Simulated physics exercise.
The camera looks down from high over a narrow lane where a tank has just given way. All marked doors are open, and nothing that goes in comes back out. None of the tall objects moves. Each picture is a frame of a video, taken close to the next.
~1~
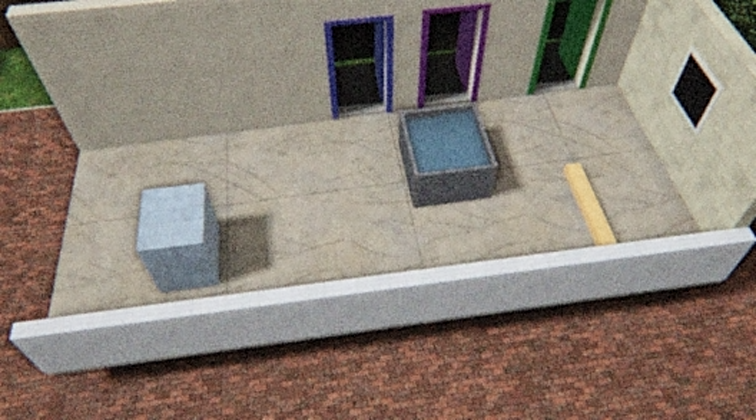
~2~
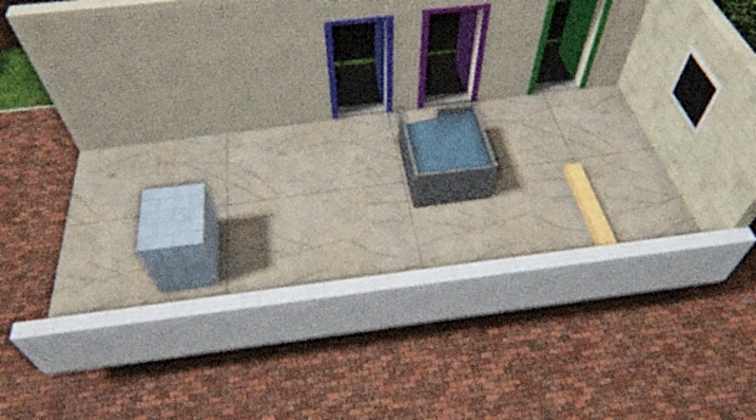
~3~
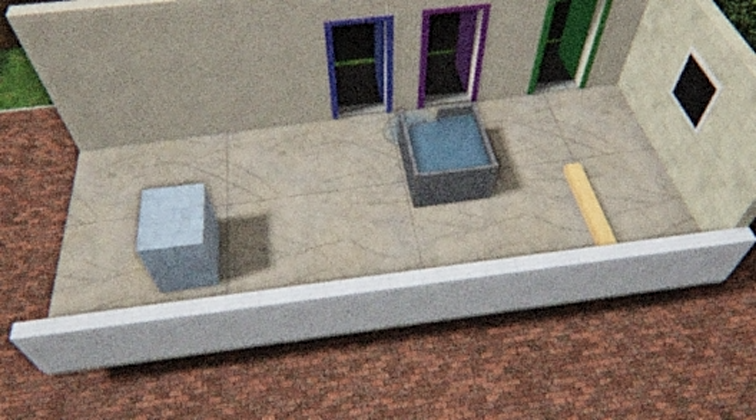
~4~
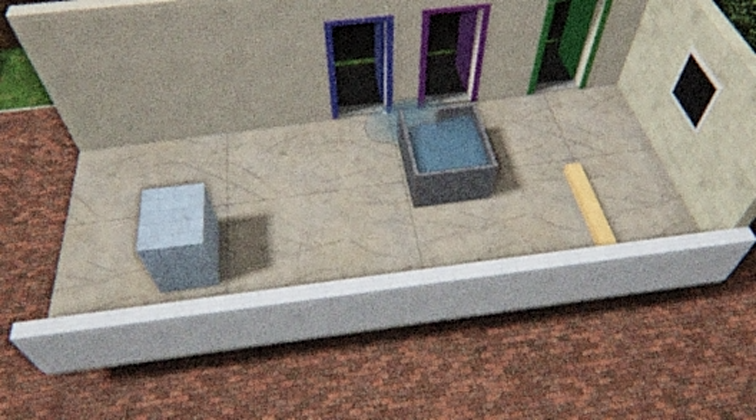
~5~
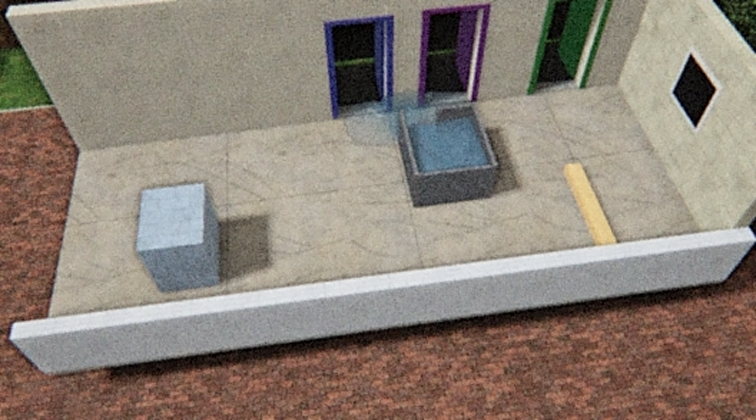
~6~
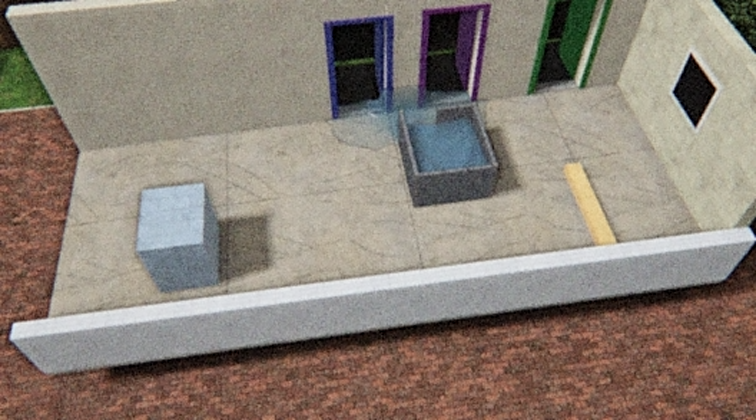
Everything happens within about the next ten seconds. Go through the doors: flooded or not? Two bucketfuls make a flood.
In the end green door: Does not overshoot, purple door: Overshoots, blue door: Overshoots.
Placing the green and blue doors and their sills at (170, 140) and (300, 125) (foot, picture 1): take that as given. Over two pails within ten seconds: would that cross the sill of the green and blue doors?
The green door falls short, and the blue door falls short.
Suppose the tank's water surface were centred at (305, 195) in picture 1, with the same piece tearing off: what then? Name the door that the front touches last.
Door: The green one.
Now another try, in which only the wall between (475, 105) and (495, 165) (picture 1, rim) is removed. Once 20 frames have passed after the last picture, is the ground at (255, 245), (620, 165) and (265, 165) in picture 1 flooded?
Listed order gives left alone; sopping; left alone.
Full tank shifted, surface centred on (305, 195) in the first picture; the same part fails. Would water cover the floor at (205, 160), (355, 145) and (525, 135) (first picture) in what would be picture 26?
I'd call them watered, watered and watered, in the order asked.
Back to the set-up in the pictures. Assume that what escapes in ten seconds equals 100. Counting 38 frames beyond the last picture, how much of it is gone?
About 80 per cent.
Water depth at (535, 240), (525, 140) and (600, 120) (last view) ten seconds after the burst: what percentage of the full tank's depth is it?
Readings in sequence: 2, 4, 2 percent.
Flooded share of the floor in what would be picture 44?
Close to 50 %.
A moment on, water covers 10 % of the floor; the green door not reached, the purple door over two buckets in, the blue door over two buckets in.
Next, water covers 25 % of the floor; the green door wet at the sill, nothing in, the purple door far over two buckets in, the blue door far over two buckets in.
Then, water covers 40 % of the floor; the green door wet at the sill, nothing in, the purple door far over two buckets in, the blue door far over two buckets in.
Later, water covers 50 % of the floor; the green door wet at the sill, nothing in, the purple door far over two buckets in, the blue door far over two buckets in.
In the end, water covers 40 % of the floor; the green door under two buckets in, the purple door far over two buckets in, the blue door far over two buckets in.
